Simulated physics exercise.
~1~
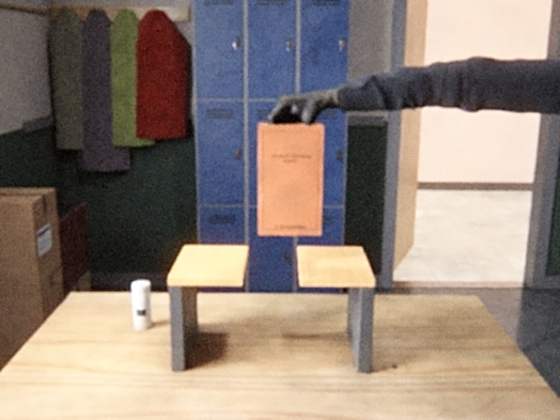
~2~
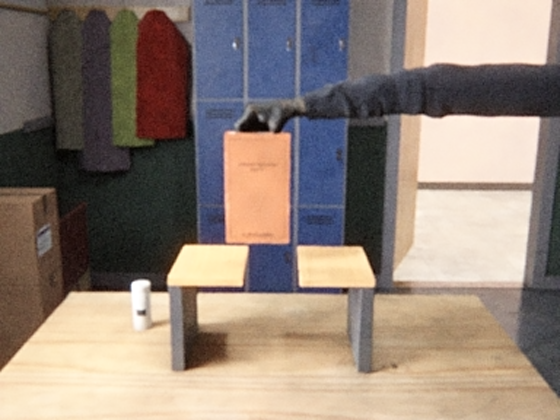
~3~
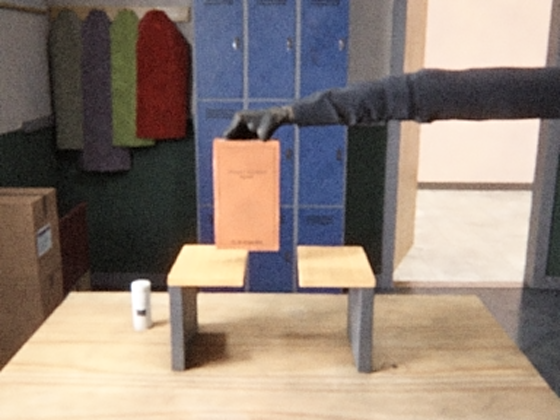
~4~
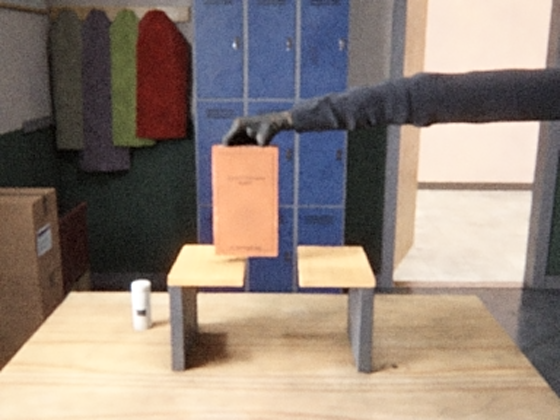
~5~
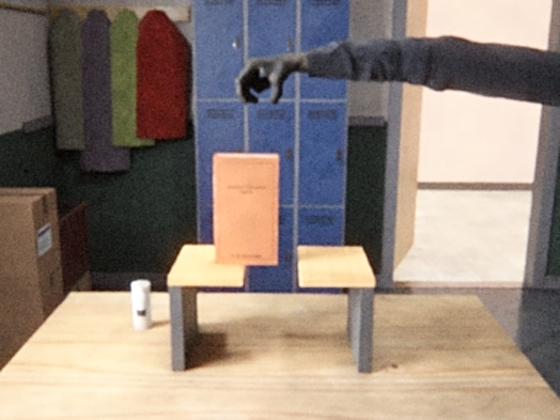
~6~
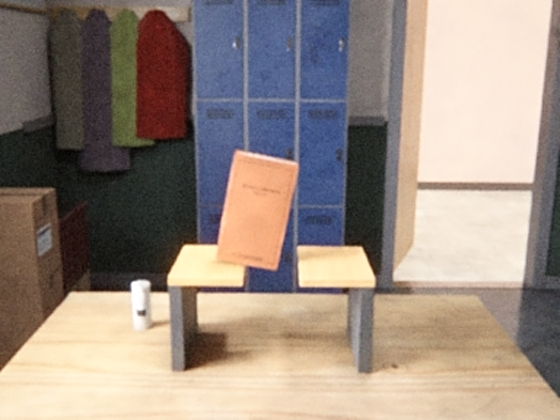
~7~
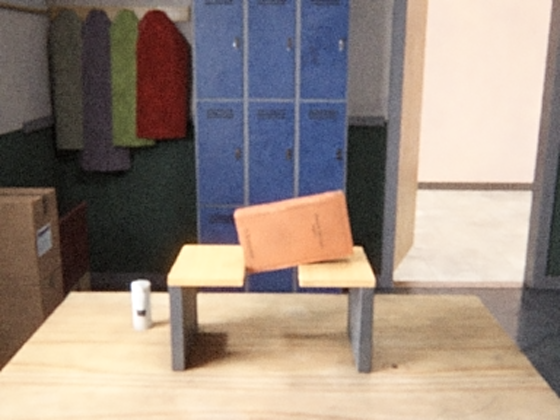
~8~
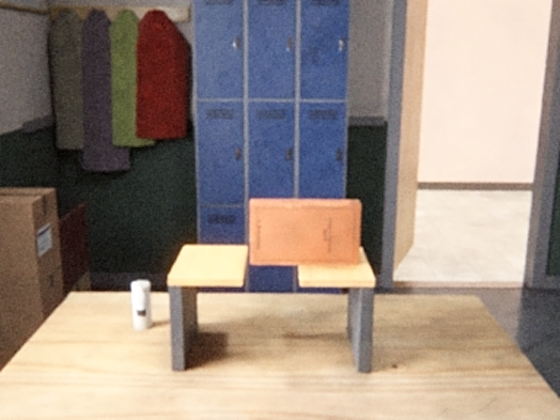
The footage shows a gloved hand moving an orange book left and lowering it upright onto a gapped stand beside a white cylindrical container. Once released, the book tips right across the gap and comes to rest on its side, spanning both ledges.
